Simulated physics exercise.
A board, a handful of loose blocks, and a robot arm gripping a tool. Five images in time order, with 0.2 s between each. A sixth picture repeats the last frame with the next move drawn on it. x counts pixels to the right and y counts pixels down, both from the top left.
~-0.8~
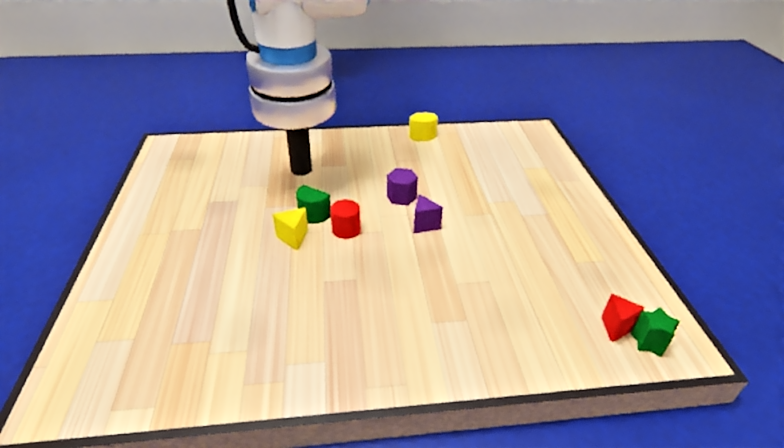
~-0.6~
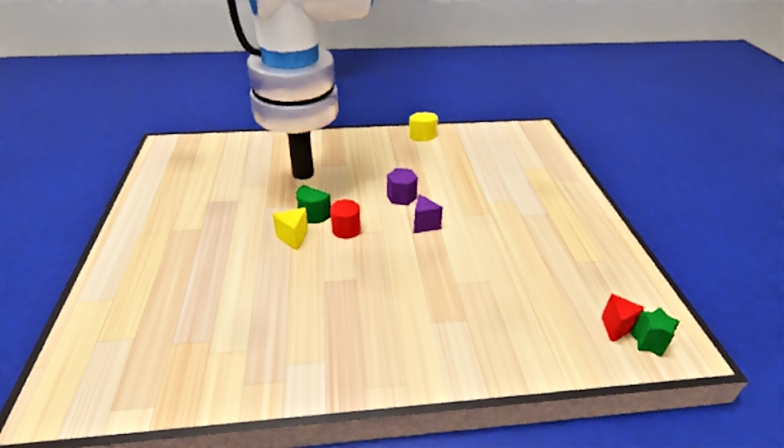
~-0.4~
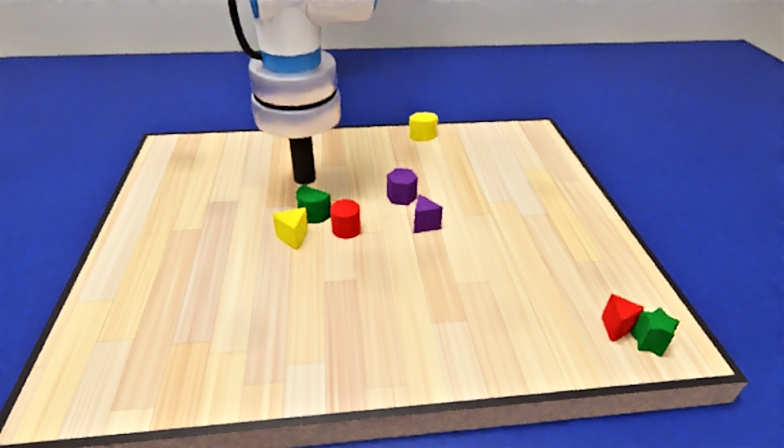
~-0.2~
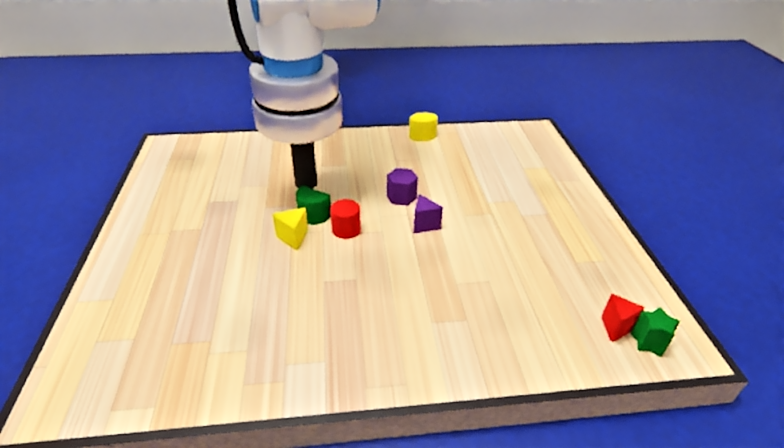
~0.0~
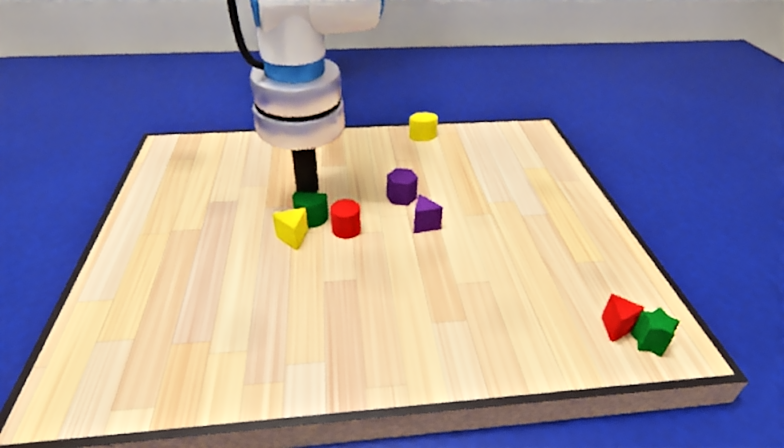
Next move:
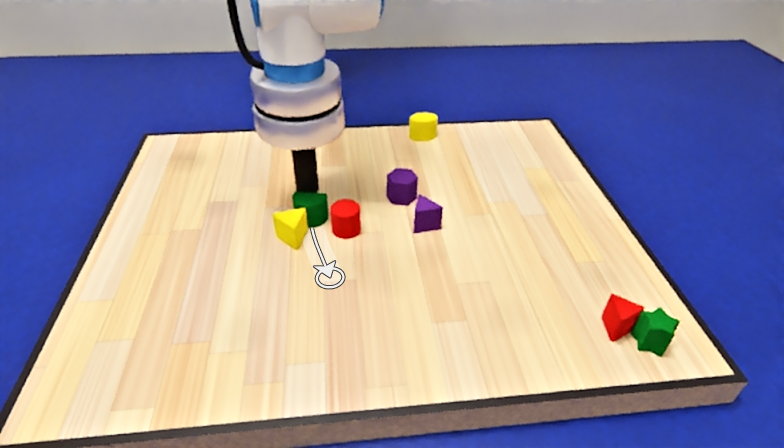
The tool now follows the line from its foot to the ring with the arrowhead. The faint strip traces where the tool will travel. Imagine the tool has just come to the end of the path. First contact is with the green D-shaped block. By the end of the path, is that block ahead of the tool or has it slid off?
Before the tool.
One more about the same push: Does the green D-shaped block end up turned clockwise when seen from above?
I'd say no.
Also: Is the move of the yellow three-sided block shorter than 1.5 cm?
Going by the path, no.
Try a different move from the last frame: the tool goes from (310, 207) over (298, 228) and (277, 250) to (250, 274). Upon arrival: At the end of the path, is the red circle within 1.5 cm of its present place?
Yes.
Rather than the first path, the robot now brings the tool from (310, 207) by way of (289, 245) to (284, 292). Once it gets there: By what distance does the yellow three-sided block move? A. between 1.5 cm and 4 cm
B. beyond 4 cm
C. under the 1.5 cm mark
The answer is B.
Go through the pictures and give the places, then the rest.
Lower end of the tool (302, 170), tops of blocks, yellow three-sided block (291, 216), green D-shaped block (311, 194), red circle (345, 207), in the first frame.
Tool (303, 174), blocks as before, in the second frame.
Tool (305, 179), blocks as before, in the third frame.
Tool (306, 184), blocks as before, in the fourth frame.
Tool (308, 190), yellow three-sided block (291, 216), green D-shaped block (309, 198), red circle (345, 207), in the fifth frame.
The drawn path runs from (310, 207) via (315, 240), ending at (330, 278).
The first path, step by step. One third of the way, tool (310, 212); yellow three-sided block (291, 229), turned 80° clockwise; green D-shaped block (317, 220), turned 25° anticlockwise; red circle (347, 208).
Two thirds of the way, tool (318, 236); yellow three-sided block (289, 231), turned 90° clockwise; green D-shaped block (327, 244), turned 30° anticlockwise; red circle (347, 208).
At the end, tool (329, 260); yellow three-sided block (289, 231), turned 90° clockwise; green D-shaped block (341, 270), turned 45° anticlockwise; red circle (347, 208).
